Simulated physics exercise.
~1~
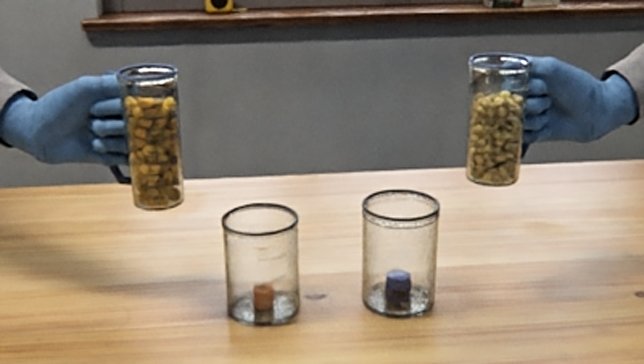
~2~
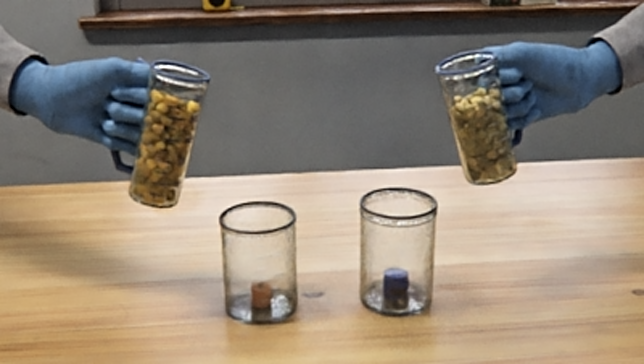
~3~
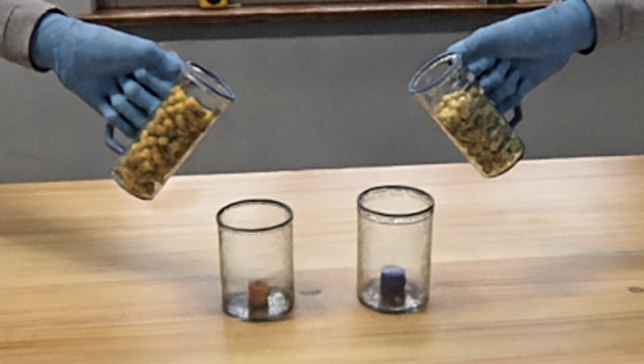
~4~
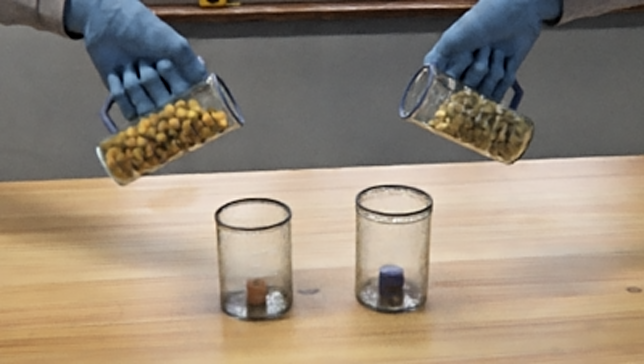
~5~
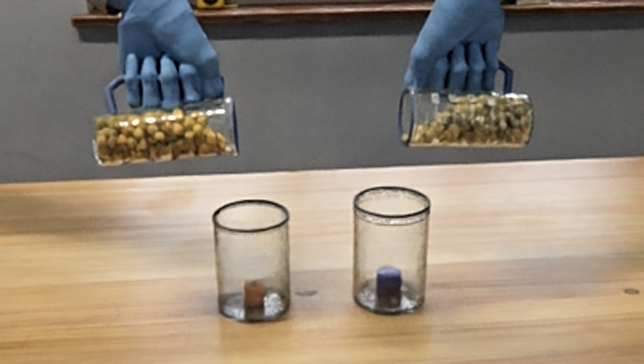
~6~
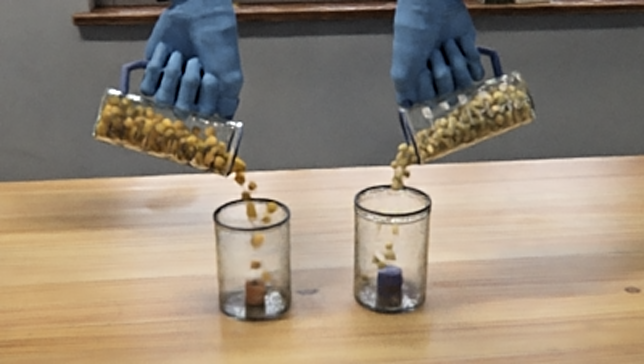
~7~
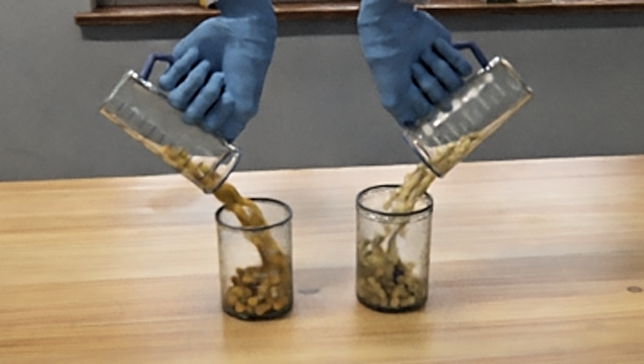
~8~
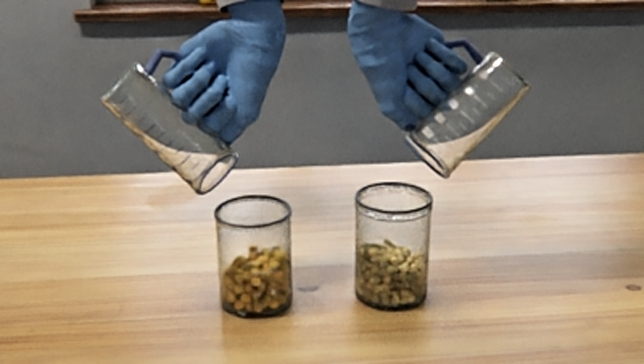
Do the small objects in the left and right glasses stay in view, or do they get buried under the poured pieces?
Both get buried. The reddish-brown object on the left and the bluish one on the right are each covered by the pieces poured into their glasses.
